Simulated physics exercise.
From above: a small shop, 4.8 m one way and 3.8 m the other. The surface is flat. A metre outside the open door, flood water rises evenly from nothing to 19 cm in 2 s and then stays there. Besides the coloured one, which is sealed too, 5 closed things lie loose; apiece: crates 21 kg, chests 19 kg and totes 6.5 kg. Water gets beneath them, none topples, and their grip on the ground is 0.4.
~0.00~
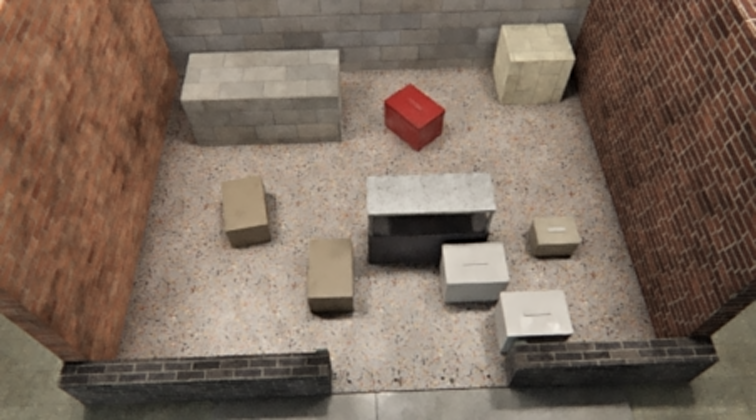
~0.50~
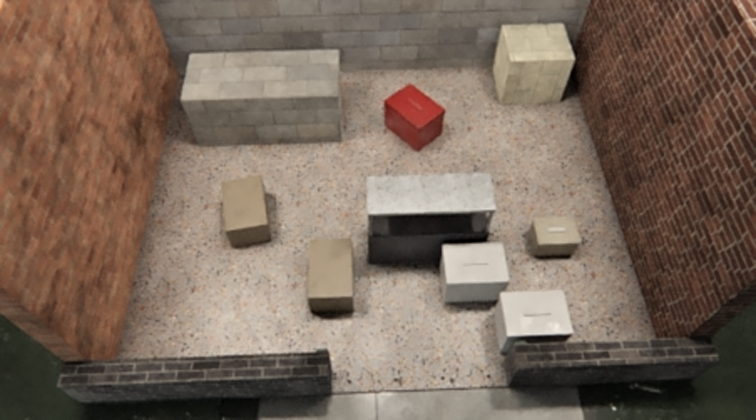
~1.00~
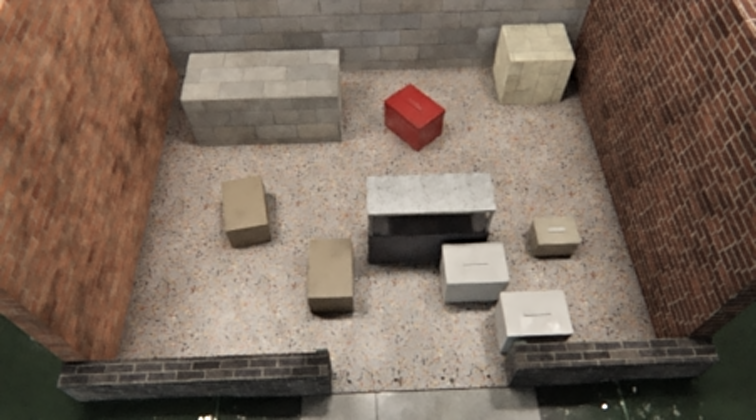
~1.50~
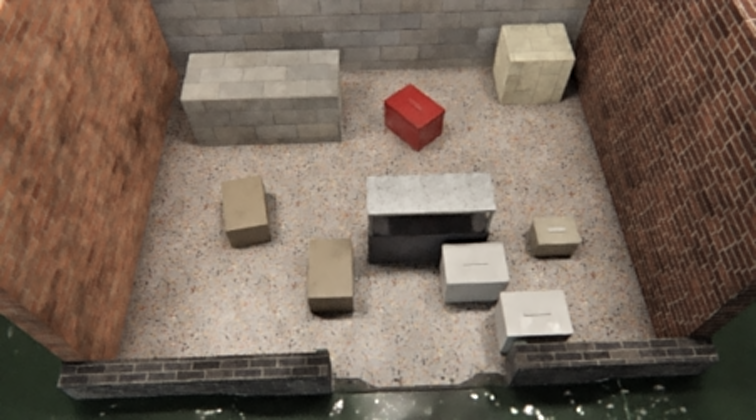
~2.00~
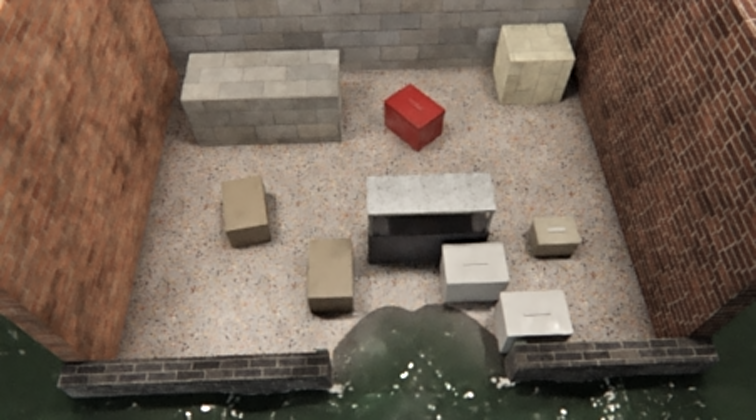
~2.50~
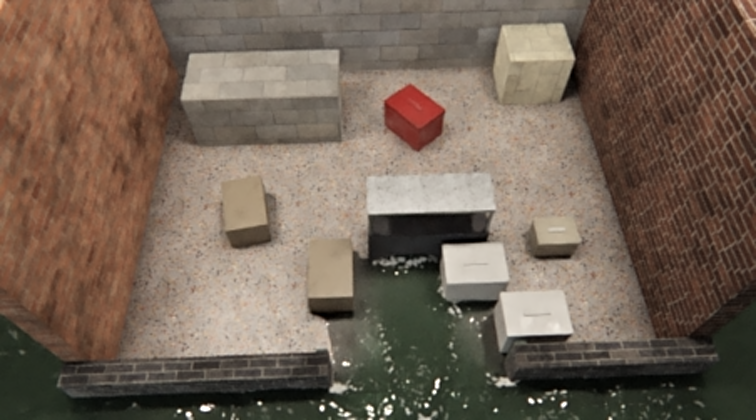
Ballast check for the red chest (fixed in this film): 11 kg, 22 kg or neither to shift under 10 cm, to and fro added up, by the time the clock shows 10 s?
I expect that only the higher weight holds it.
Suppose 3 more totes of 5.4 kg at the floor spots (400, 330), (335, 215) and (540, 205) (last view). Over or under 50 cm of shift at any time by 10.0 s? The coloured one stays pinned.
In turn: Past it, more, more.
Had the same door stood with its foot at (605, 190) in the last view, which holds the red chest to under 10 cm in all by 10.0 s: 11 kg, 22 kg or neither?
In that case neither load is enough.
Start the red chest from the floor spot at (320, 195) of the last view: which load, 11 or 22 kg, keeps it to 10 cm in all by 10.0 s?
It takes the larger.
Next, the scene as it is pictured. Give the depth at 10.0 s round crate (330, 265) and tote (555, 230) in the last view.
Roughly 8 and 7 cm.
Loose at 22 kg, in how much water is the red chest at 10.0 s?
About 8 cm.
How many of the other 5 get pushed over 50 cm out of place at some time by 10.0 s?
That makes 5.
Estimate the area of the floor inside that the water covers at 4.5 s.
Some 8.5 m2.
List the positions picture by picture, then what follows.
In the first frame, the red chest at (415, 105), on the bottom; 0.0 m2 under water; 0 of 6 have shifted.
In the second frame, the red chest at (415, 105), on the bottom; water covers 0.0 m2; 0 of 6 have shifted.
In the third frame, the red chest at (415, 105), on the bottom; water covers 0.0 m2; 0 of 6 have shifted.
In the fourth frame, the red chest at (415, 105), on the bottom; 0.0 m2 under water; 0 of 6 have shifted.
In the fifth frame, the red chest at (415, 105), on the bottom; water covers 0.6 m2; 0 of 6 have shifted.
In the sixth frame, the red chest at (415, 105) rests on the ground; water covers 1.3 m2; 0 of 6 have shifted.
After 3.5 s the red chest would be 0 cm from its start with 11 kg and 0 cm from its start with 22 kg; 0 cm of water round it then.
After 4.5 s the red chest would be 0 cm from its start with 11 kg and 0 cm from its start with 22 kg; 0 cm of water round it then.
After 7.0 s the red chest would be 0 cm from its start with 11 kg and 0 cm from its start with 22 kg; 3 cm of water round it then.
After 10.0 s the red chest would be 42 cm from its start with 11 kg and 1 cm from its start with 22 kg; 8 cm of water round it then.
